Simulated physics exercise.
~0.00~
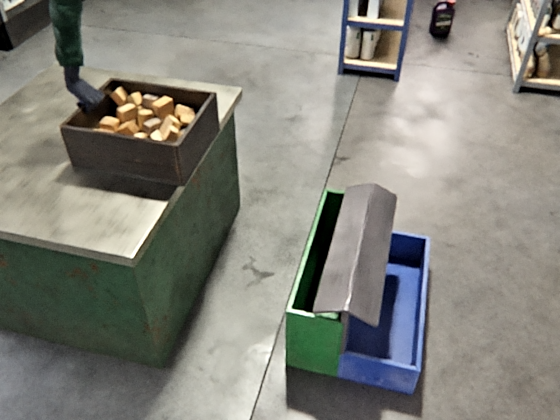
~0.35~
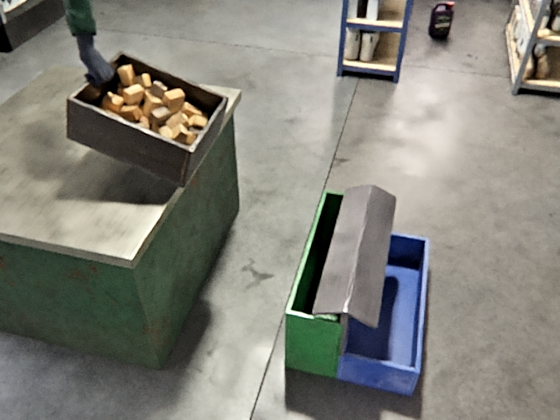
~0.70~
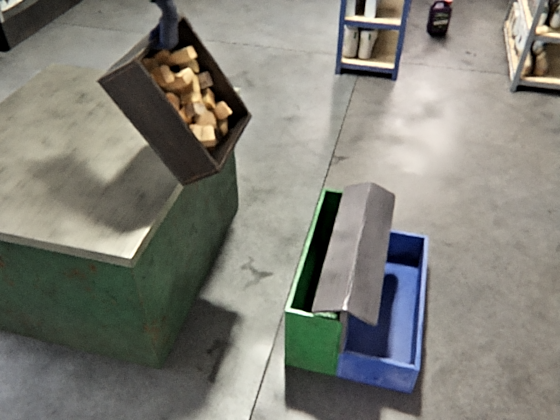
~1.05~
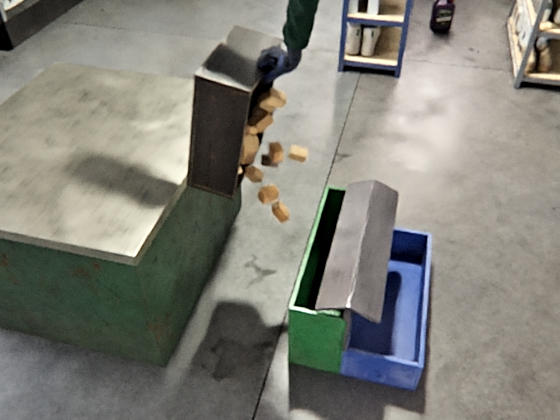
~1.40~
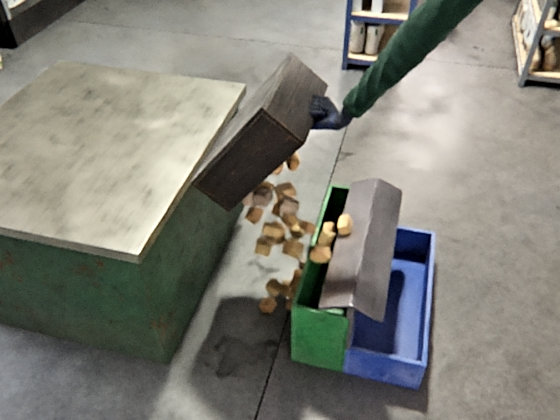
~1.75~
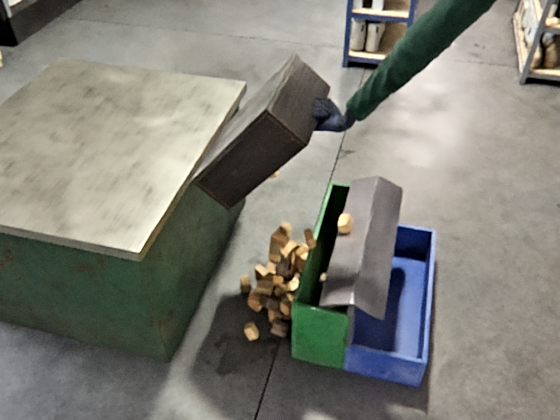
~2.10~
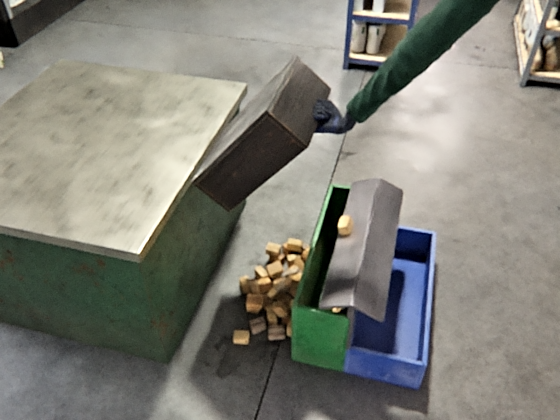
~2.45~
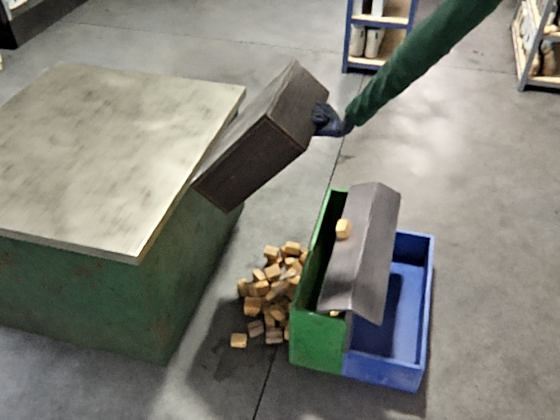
A gloved hand tips a dark box, spilling most wooden blocks beside the green bin.
